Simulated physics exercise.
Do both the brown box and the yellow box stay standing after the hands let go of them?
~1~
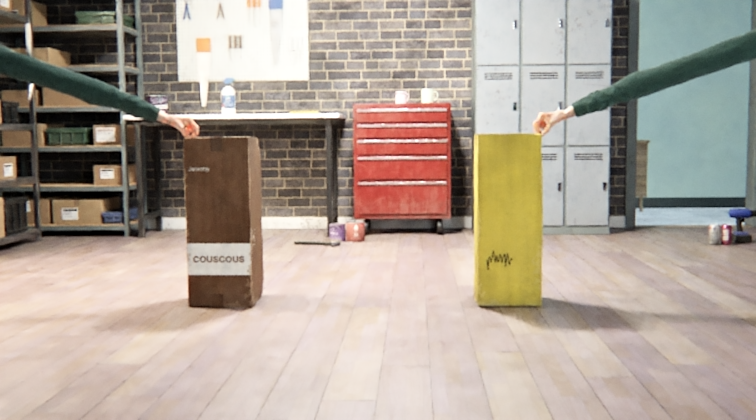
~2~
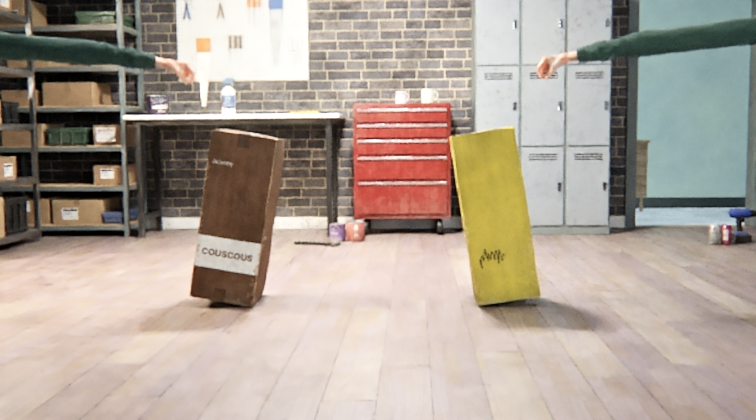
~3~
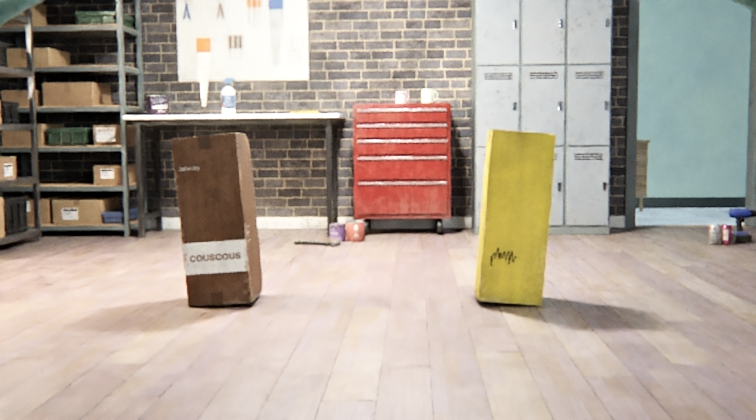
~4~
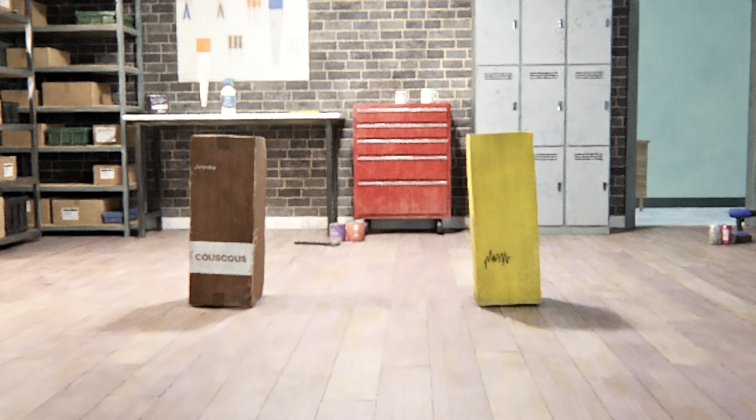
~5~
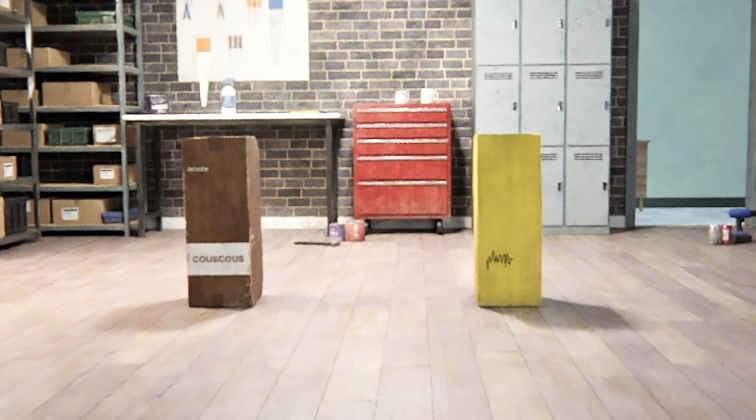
Yes, both boxes rock back and forth and then settle upright on their bases.
